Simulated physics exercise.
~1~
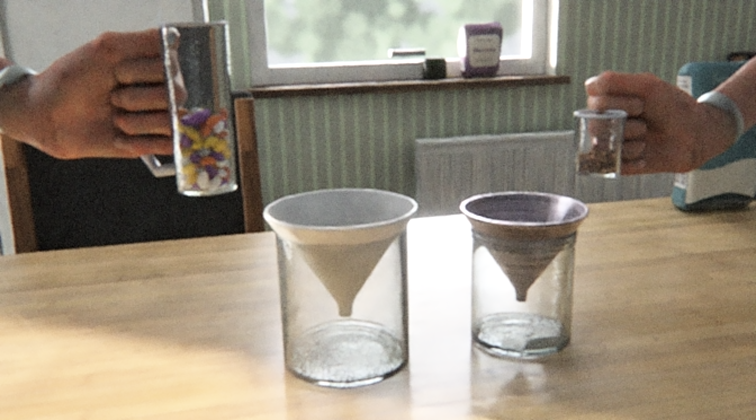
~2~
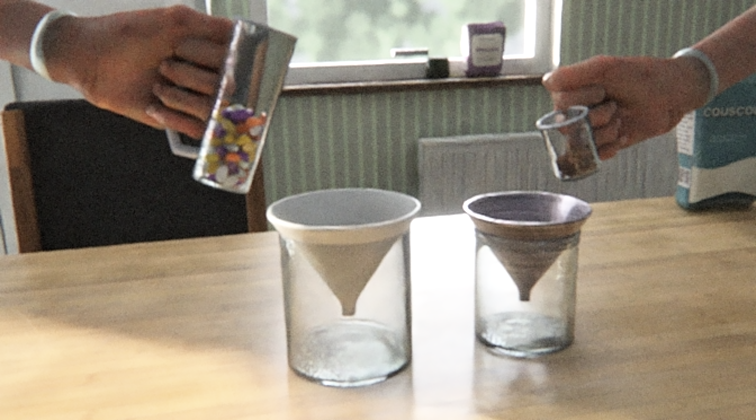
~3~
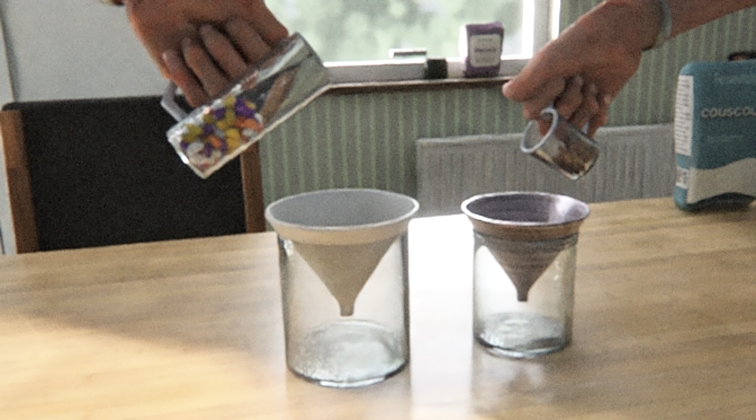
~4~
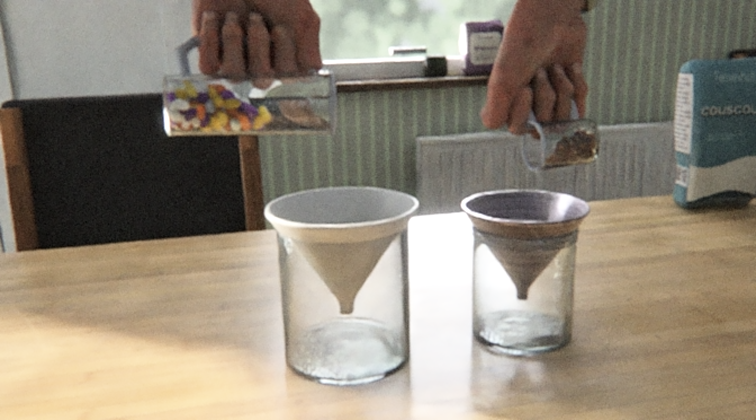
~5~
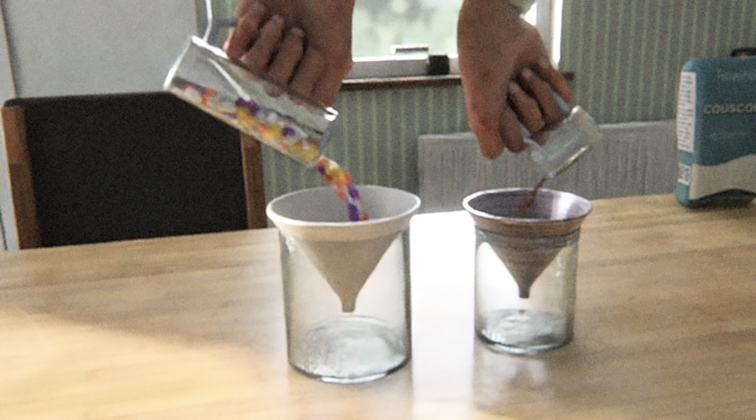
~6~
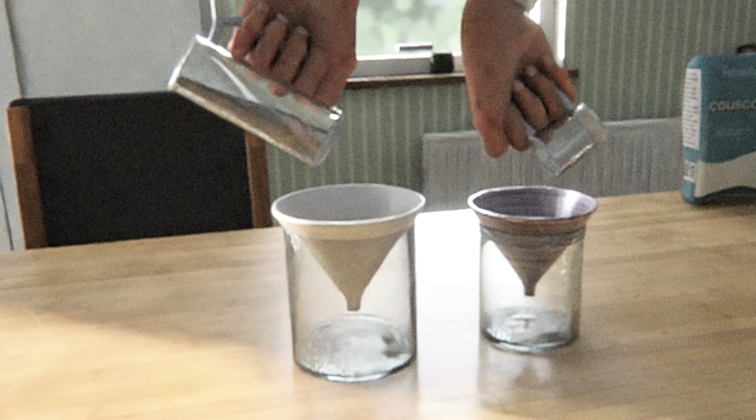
Two hands hold clear cups above a wooden table, the left cup filled with colourful pieces and the smaller right one with brownish bits, over two funnels resting in glass jars. The hands tip the cups inward, then turn them until both lie on their sides with everything still inside. Tilting further, the left cup sends a bright stream into the white funnel while the right cup empties into the darker funnel. Both cups end up empty, still held upside down at a slant. The contents stay caught in the funnels, and the jars below look almost empty.
